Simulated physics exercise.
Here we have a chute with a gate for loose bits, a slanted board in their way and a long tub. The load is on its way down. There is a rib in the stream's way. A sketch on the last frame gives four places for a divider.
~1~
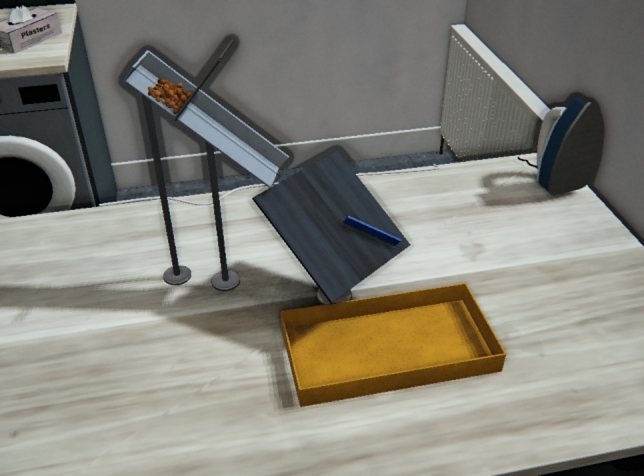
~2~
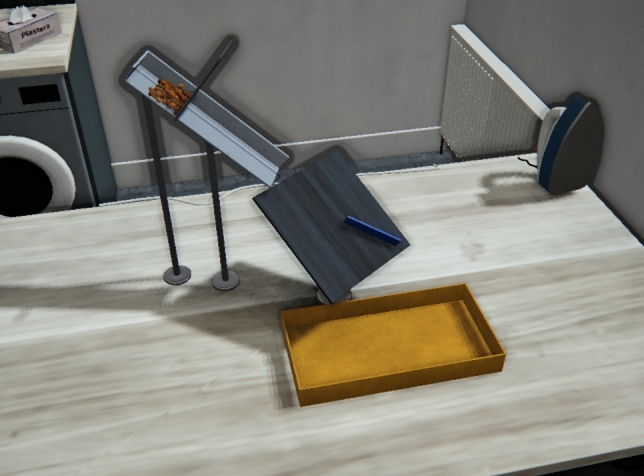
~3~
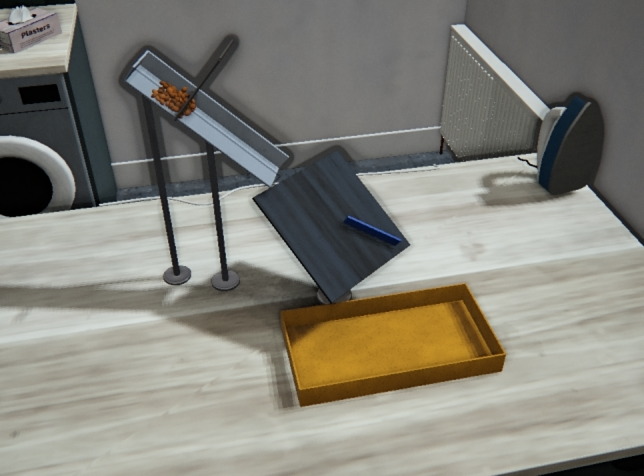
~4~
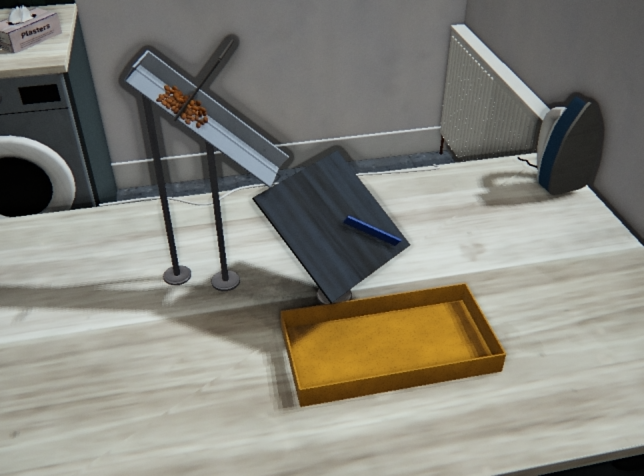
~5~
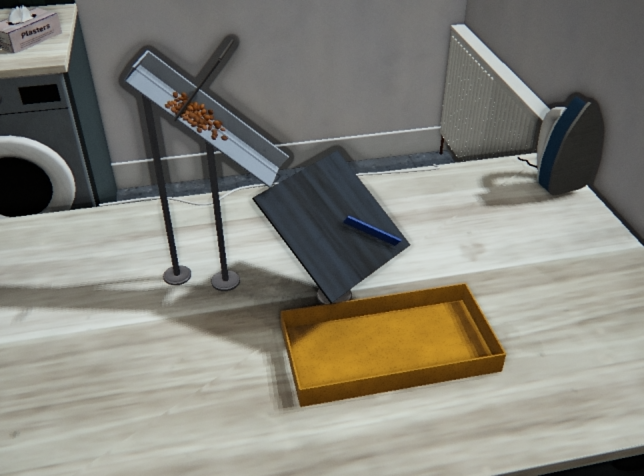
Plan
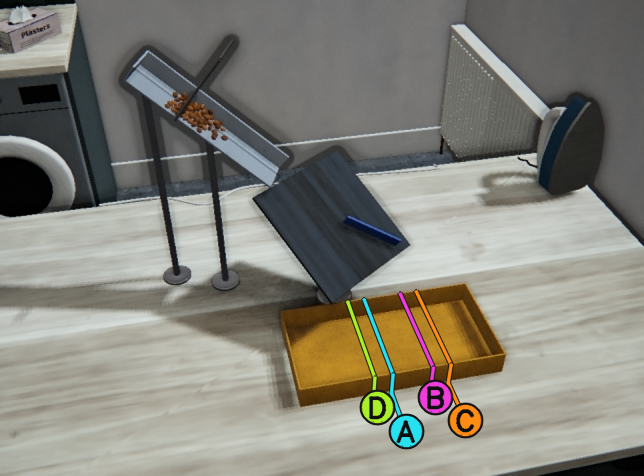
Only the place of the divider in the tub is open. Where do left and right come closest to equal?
B beats the others.
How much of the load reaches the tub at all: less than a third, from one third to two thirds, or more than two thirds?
It is more than two thirds.
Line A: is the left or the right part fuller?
Right.
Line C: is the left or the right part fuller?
The left side.
On the marked copy, line A crosses the front rim at (392, 373); line B crosses the front rim at (433, 366); line C crosses the front rim at (450, 363); line D crosses the front rim at (374, 377).
Choosing A, of what is caught, none on the left of the divider, all on the right.
Choosing B, of what is caught, about half on the left of the divider, about half on the right.
Choosing C, of what is caught, nearly all on the left of the divider, a small part on the right.
Choosing D, of what is caught, none on the left of the divider, all on the right.
